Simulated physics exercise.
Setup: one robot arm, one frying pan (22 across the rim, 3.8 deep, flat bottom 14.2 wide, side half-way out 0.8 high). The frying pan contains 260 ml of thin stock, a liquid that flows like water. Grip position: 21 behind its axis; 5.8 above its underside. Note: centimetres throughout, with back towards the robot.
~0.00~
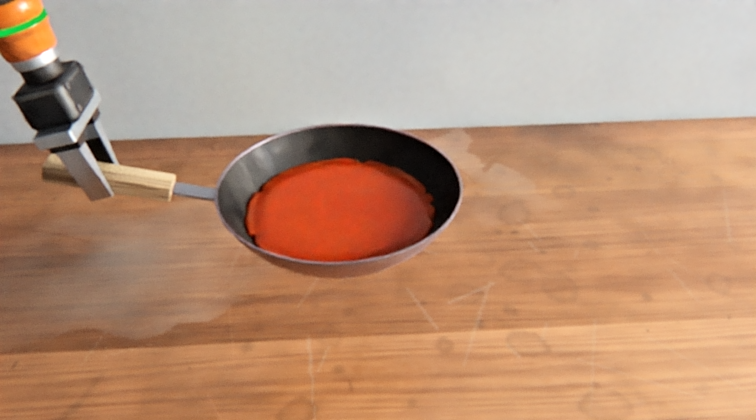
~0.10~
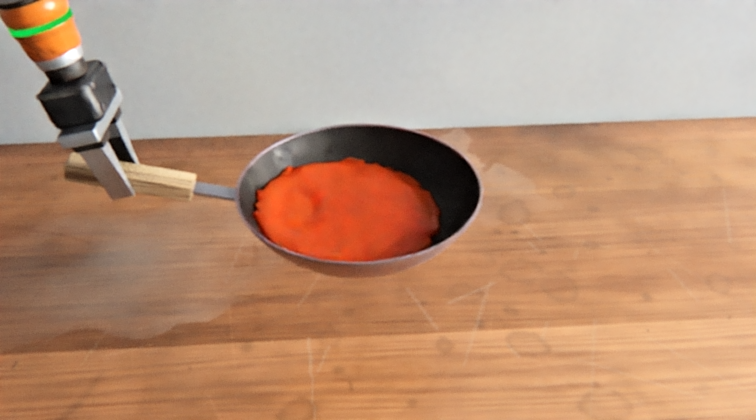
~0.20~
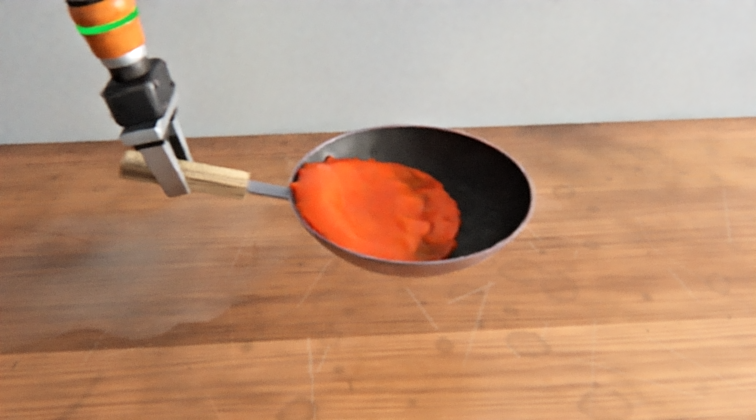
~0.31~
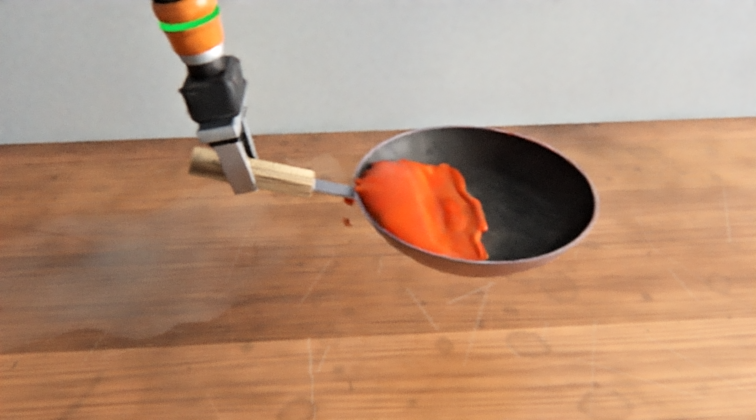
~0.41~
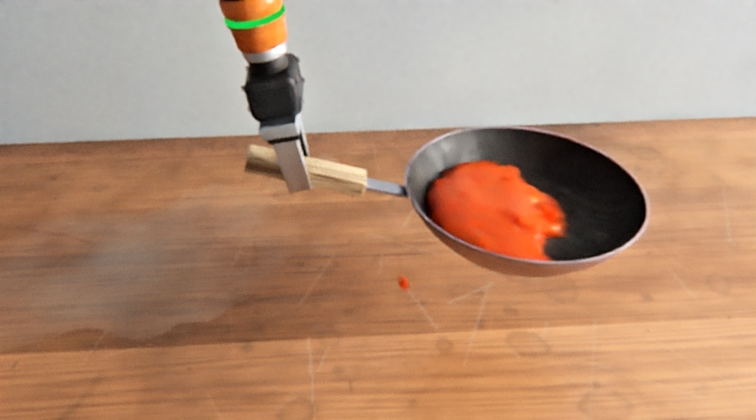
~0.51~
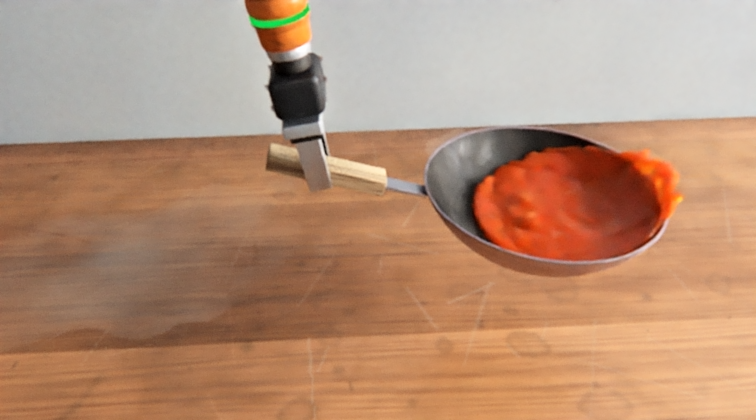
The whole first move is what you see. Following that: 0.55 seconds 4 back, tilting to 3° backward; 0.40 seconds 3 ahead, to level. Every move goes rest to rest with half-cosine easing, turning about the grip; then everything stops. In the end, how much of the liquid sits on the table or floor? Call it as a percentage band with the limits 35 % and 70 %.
Band: From 35 to 70 %.
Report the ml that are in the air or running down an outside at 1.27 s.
It comes to close to 0 ml.
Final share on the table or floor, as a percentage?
It should be about 45 percent.
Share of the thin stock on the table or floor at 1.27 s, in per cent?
Roughly 45 %.
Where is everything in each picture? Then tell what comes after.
In the first picture, frying pan middle at (340, 203), level; upper third of the thin stock around (344, 209), from x 250 to 435, top at y 160; 265 ml in the frying pan.
In the second picture, frying pan middle at (360, 203), level; upper third of the thin stock around (309, 209), from x 255 to 440, top at y 160.
In the third picture, frying pan middle at (410, 203), tilted 1° forward; upper third of the thin stock around (324, 197), from x 290 to 460, top at y 160.
In the fourth picture, frying pan middle at (471, 203), tilted 2° forward; upper third of the thin stock around (392, 191), from x 345 to 485, top at y 160.
In the fifth picture, frying pan middle at (521, 203), tilted 3° forward; upper third of the thin stock around (480, 203), from x 405 to 565, top at y 165.
In the sixth picture, frying pan middle at (539, 204), tilted 3° forward; upper third of the thin stock around (622, 192), from x 475 to 680, top at y 150; 260 ml in the frying pan, 5 ml in the air or running down outside.
By 0.89 s, tilted 2° backward, liquid up to 19 above the table; 150 ml in the frying pan, 110 ml on the table or floor.
By 1.27 s, tilted 1° backward, liquid up to 17 above the table; 145 ml in the frying pan, 120 ml on the table or floor.
By 1.66 s, level, liquid up to 16 above the table; 145 ml in the frying pan, 120 ml on the table or floor.
By 2.46 s, level, liquid up to 15 above the table; 145 ml in the frying pan, 120 ml on the table or floor.
Final state, 145 ml in the frying pan, 120 ml on the table or floor. That is 45 % on the table or floor.
